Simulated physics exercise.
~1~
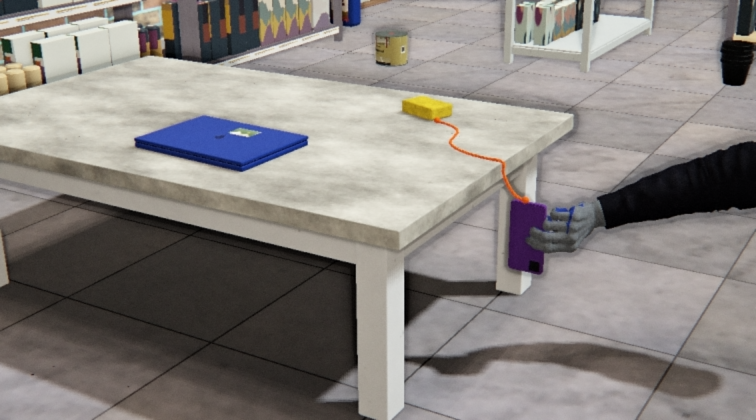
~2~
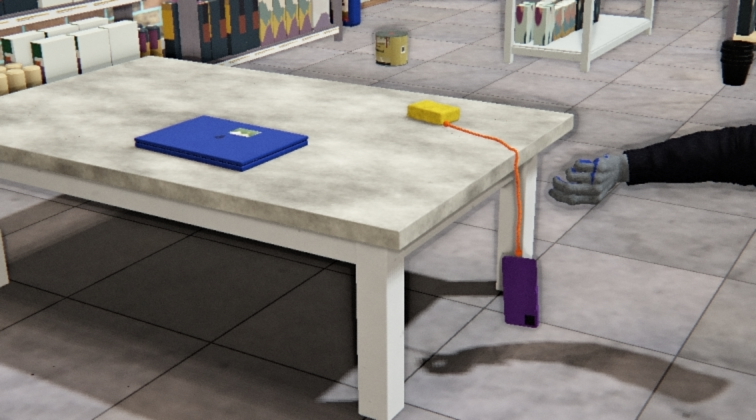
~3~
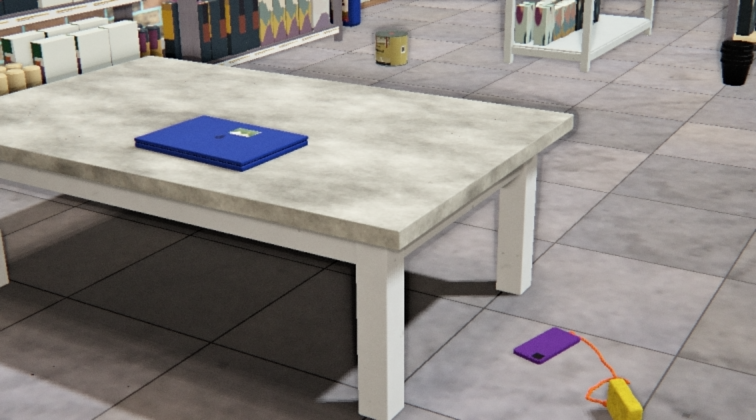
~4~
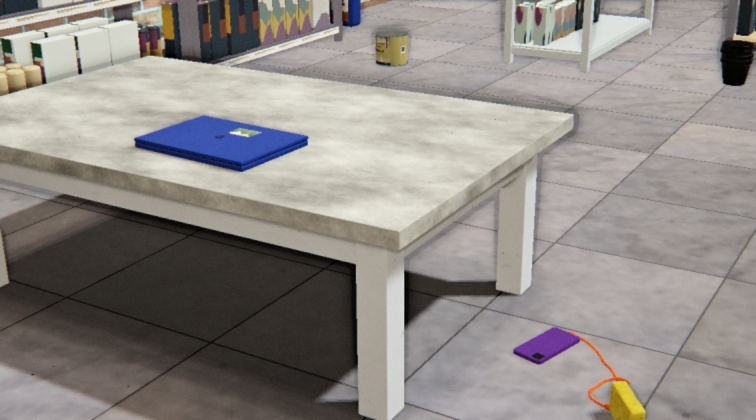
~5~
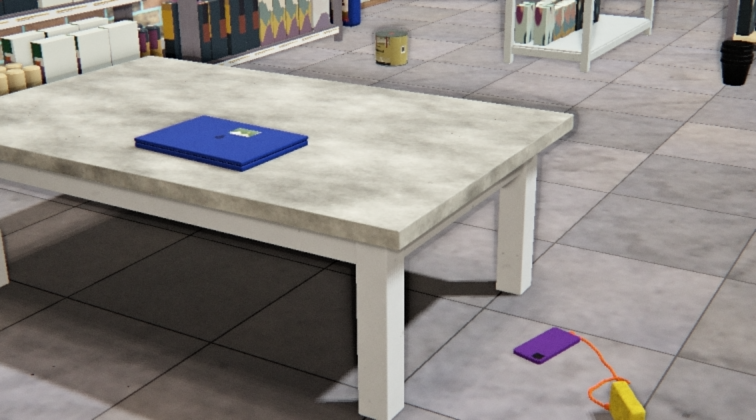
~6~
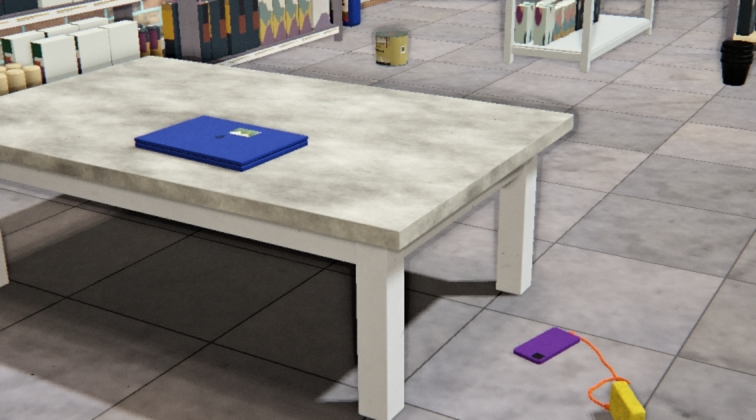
A purple phone tied by an orange cord to a yellow sponge dropped beside the table when a gray hand let go and drew back, dragging the sponge off the edge; both ended up lying on the floor, while the blue laptop stayed put.
